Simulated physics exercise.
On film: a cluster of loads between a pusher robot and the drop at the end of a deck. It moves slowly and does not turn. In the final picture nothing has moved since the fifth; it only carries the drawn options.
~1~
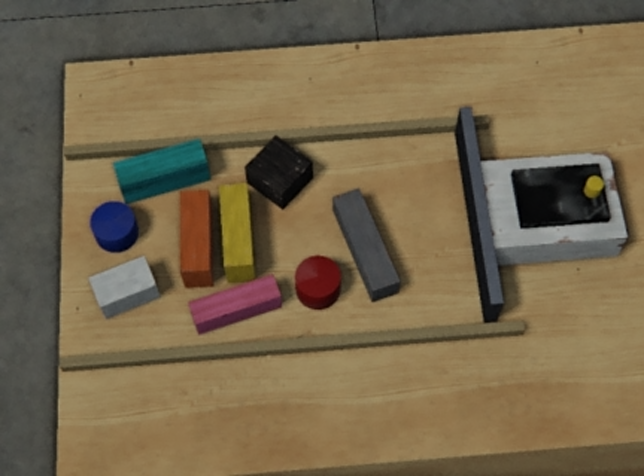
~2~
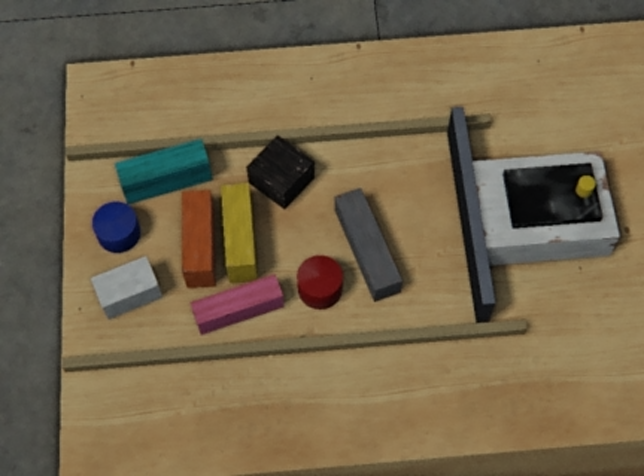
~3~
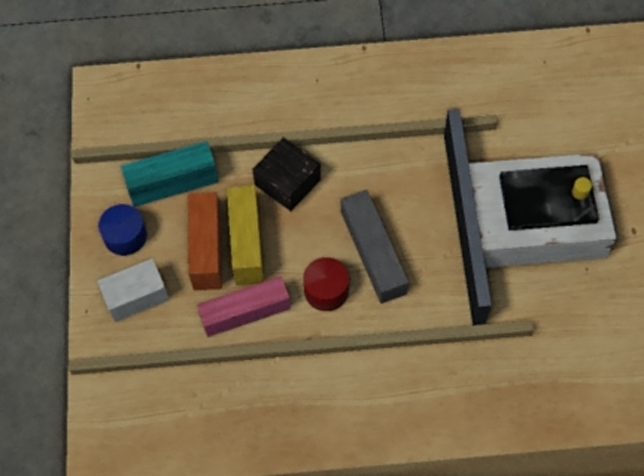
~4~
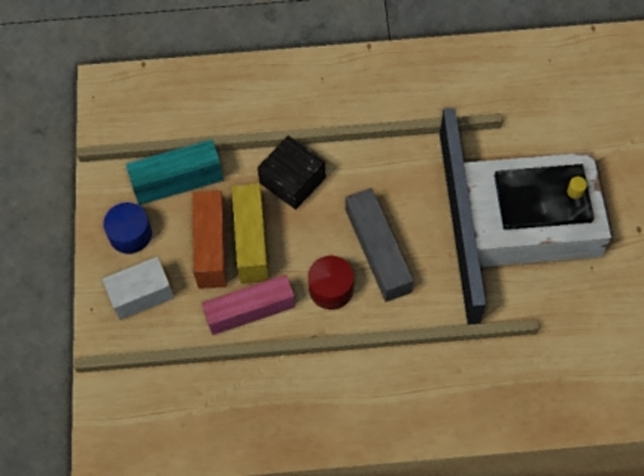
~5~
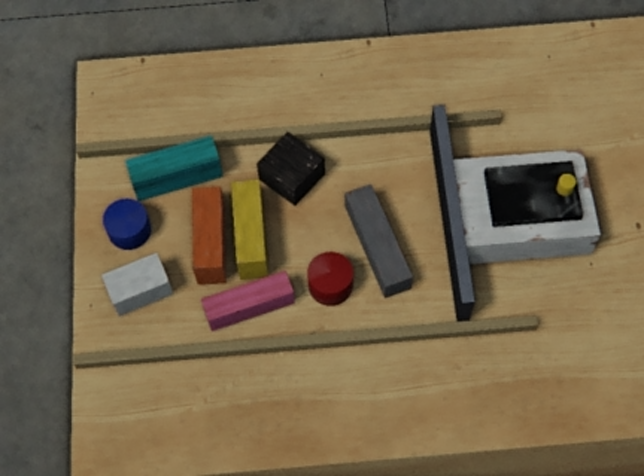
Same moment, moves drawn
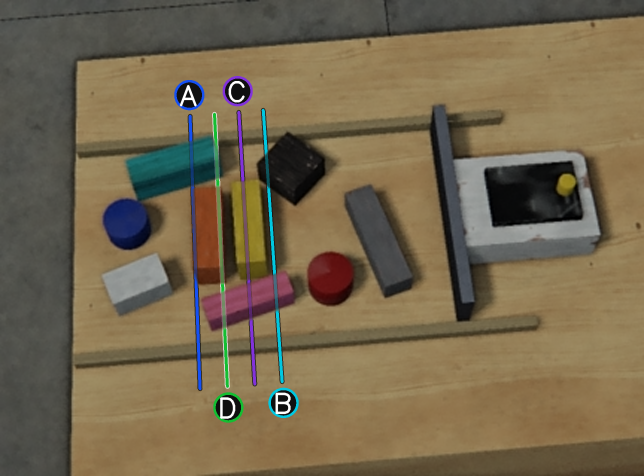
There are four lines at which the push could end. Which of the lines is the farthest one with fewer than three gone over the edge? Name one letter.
It can go as far as A.
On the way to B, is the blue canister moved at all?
No.
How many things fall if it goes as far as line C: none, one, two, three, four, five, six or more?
By then, none.
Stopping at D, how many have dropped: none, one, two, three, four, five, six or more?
The count is none.
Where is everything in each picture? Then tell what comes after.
The first frame shows yellow bar (238, 234); pink stick (235, 305); grey bar (366, 245).
The second frame shows robot (546, 195); white crate (128, 288).
The third frame shows robot (542, 197); black crate (287, 174).
The fourth frame shows robot (536, 196); red canister (331, 283).
The fifth frame shows robot (526, 193); yellow bar (250, 230); pink stick (248, 301); grey bar (378, 241).
On the copy, A at (195, 245); B at (272, 238); C at (246, 240); D at (221, 242).
On A. First, robot (433, 201); pink stick (243, 302); red canister (307, 280).
Then, robot (338, 209); white crate (120, 288); pink stick (151, 319).
Finally, robot (268, 215); white crate (70, 293); blue canister (76, 221); none fallen.
By contrast, B is within the limit but short; C is within the limit but short; D is within the limit but short.
